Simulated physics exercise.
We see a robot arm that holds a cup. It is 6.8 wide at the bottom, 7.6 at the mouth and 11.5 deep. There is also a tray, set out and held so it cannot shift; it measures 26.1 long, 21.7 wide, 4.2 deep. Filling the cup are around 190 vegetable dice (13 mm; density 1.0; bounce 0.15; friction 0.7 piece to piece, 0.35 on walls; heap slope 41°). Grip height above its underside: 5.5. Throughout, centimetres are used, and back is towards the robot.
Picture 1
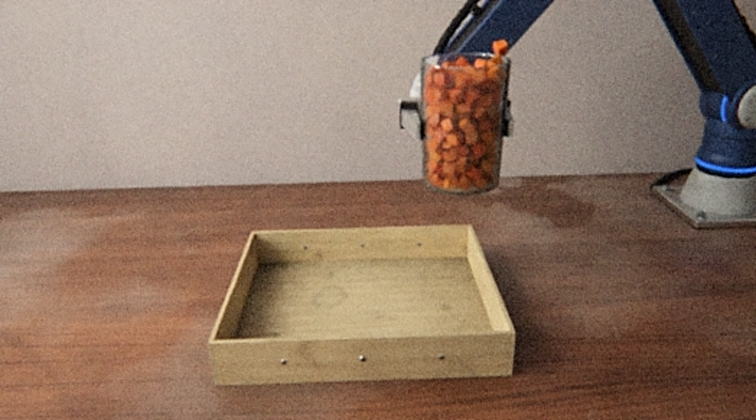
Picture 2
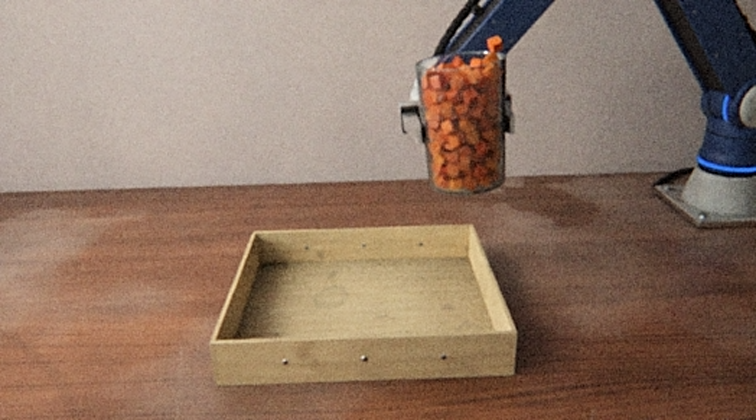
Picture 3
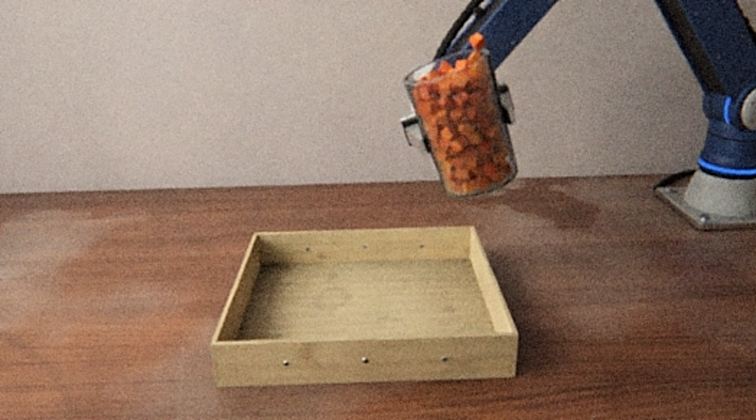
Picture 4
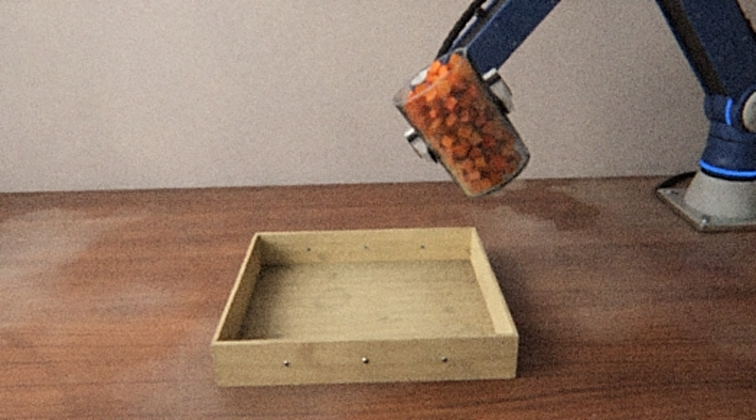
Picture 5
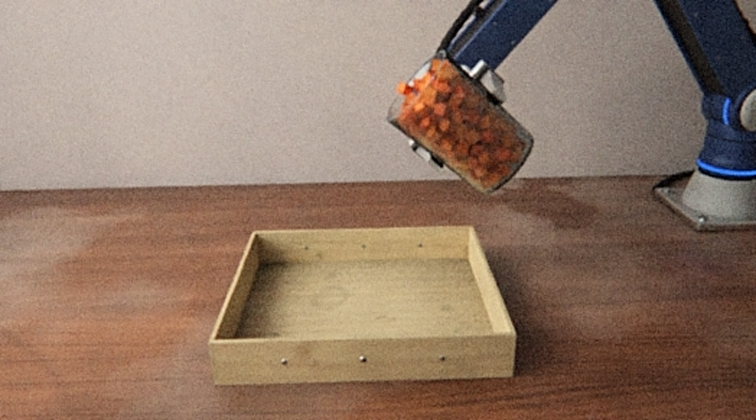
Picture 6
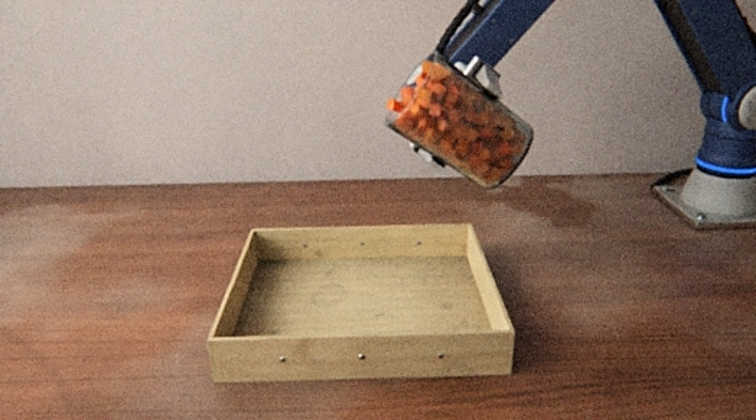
On a dark wooden table, a blue robot arm tilting a clear cup of orange vegetable dice leftward above an empty tray.
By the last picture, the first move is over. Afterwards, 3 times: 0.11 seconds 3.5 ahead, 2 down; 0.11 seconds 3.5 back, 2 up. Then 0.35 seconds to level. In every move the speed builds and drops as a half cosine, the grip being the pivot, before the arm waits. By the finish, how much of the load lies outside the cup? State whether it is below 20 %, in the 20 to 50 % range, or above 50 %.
It is below 20 %.
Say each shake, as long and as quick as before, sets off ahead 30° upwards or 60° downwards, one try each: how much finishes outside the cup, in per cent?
Try one gives about 35 in a hundred, try two about 0 in a hundred.
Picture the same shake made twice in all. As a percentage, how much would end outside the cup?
Roughly 5 in a hundred.
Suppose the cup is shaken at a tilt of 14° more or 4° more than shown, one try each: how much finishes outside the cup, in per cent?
First try around 10 %, second around 5 %.
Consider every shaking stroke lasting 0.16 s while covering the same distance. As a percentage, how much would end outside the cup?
Then about 0 per cent.
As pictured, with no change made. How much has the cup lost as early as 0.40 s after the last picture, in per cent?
Roughly 5 percent is out.
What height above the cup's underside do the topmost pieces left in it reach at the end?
It reaches close to 12.0 cm in the end.
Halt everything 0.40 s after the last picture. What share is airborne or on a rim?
Around 1 percent of the load.
Then, 0.40 s later, tilted 54° forward, highest piece 23 above the table; 186 in the cup, 6 in the tray, 1 in flight or on a rim.
Then, 0.81 s later, tilted 33° forward, highest piece 25 above the table; 182 in the cup, 11 in the tray.
Then, 1.21 s later, level, highest piece 26 above the table; 182 in the cup, 11 in the tray.
Then, 2.26 s later, level, highest piece 26 above the table; 182 in the cup, 11 in the tray.
At rest, 182 in the cup, 11 in the tray. That is 6 % outside the cup.
